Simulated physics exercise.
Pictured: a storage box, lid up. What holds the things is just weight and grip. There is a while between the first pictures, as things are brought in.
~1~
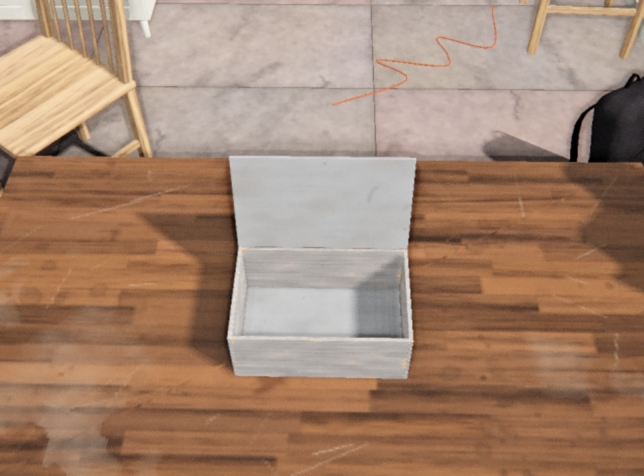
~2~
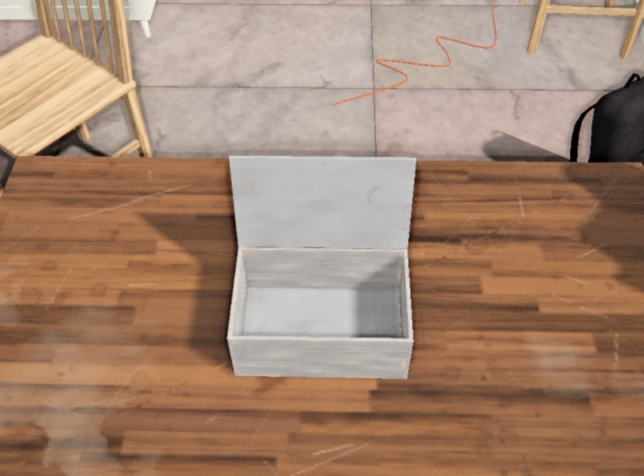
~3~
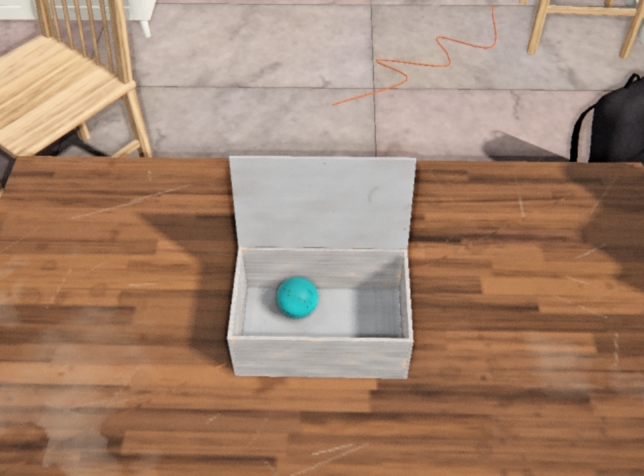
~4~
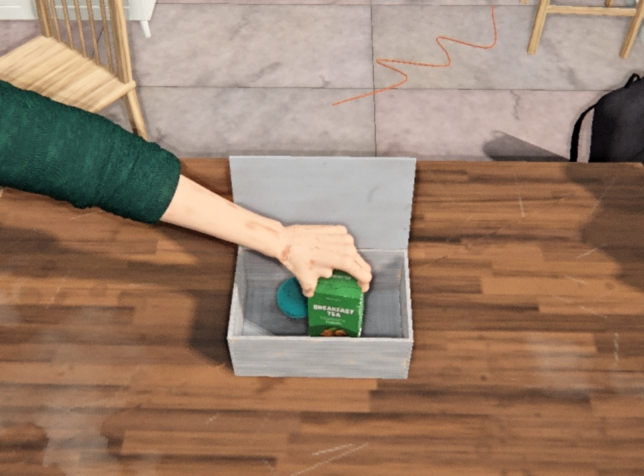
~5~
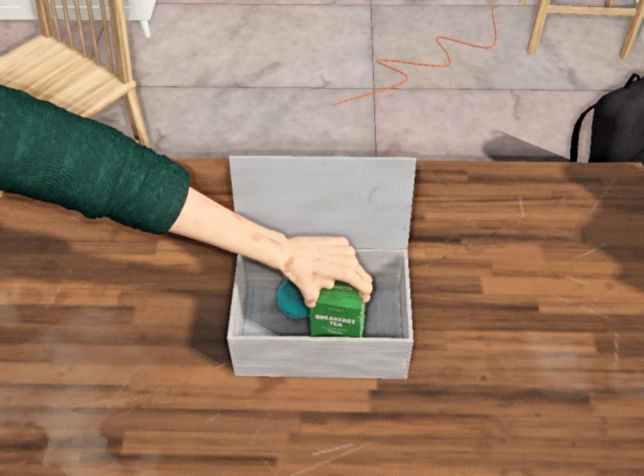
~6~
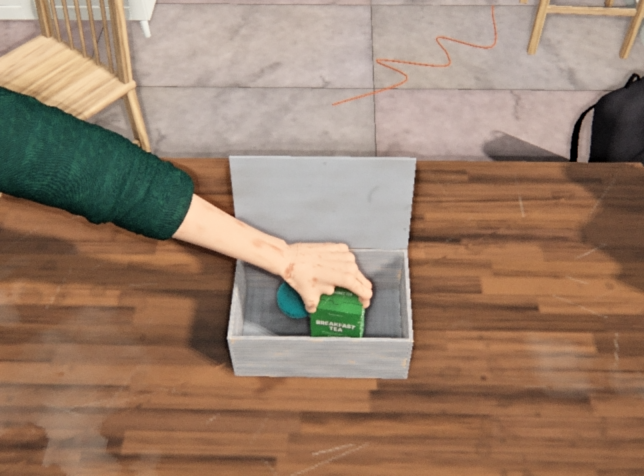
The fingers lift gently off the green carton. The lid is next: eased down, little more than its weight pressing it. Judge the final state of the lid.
The lid is not fully down.
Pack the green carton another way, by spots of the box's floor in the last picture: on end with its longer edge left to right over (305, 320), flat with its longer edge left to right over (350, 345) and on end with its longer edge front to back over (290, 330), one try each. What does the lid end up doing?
Well, the first try leaves the lid lying shut, the second leaves it lying shut, and the third leaves it standing open.
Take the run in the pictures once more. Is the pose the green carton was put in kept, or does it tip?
The green carton keeps its pose.
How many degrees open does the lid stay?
Near 25° up from the rim.
Then, 1.20 s later than the last frame, lid starting down.
Then, 1.60 s later than the last frame, lid 57° above the rim.
Then, 1.80 s later than the last frame, lid 36° above the rim.
When it is over, lid 24° above the rim; both as before. End places, in pixels of the last picture, green carton near (338, 325).
